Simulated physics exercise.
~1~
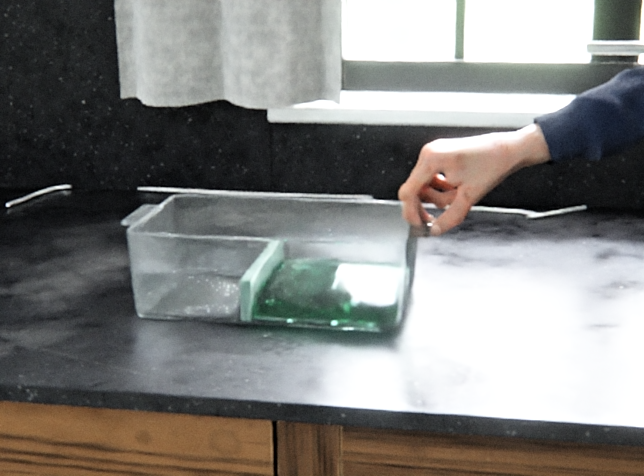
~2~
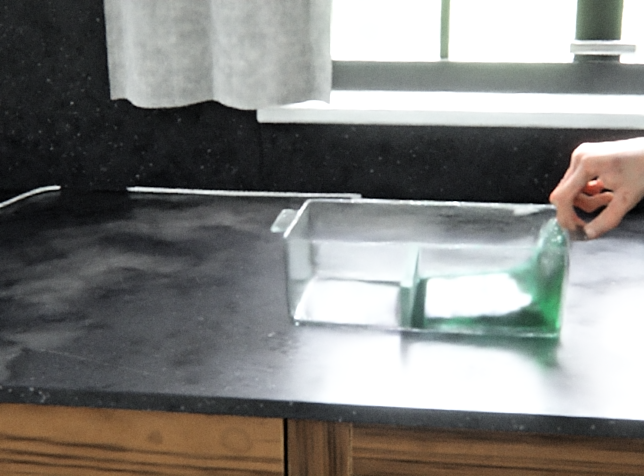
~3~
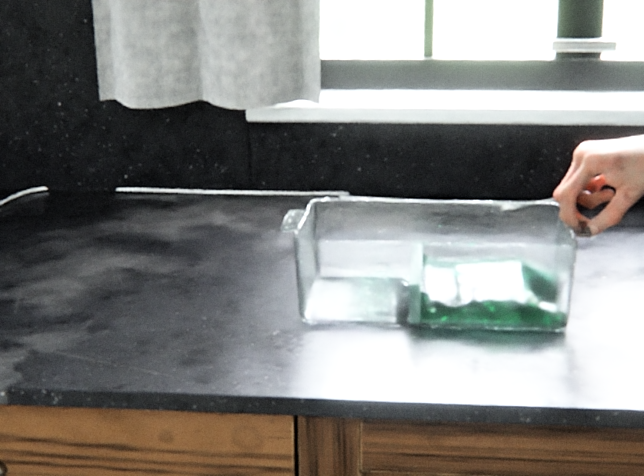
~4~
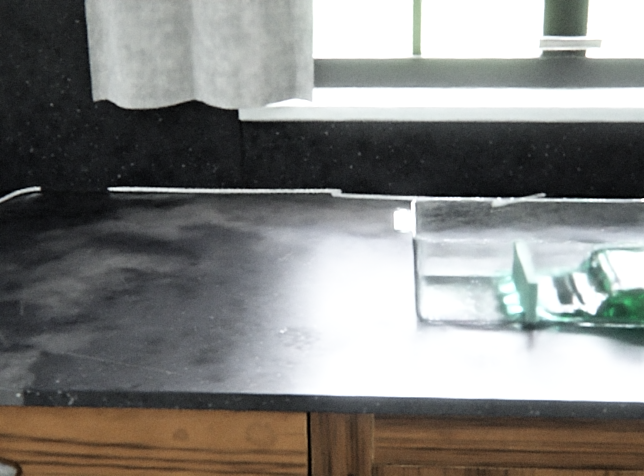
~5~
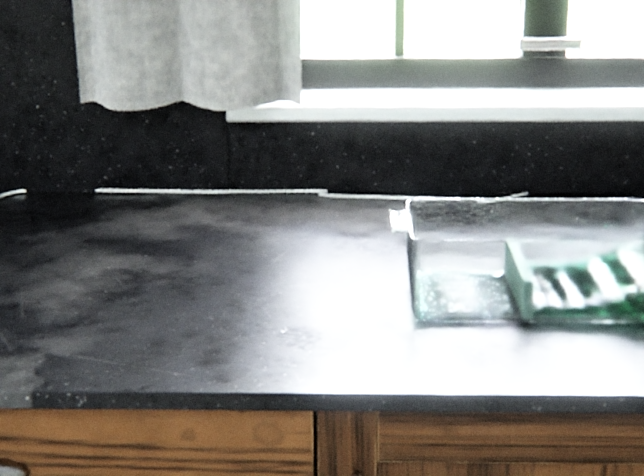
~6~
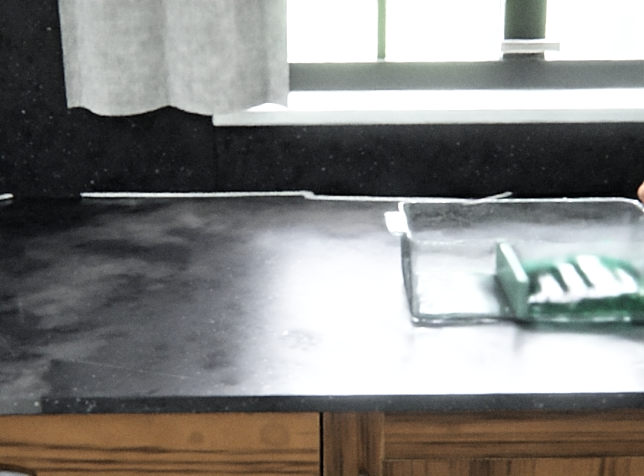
On a dark kitchen counter, a hand tugging a clear divided box rightward in two pulls, green-tinted water sloshing in its right side.
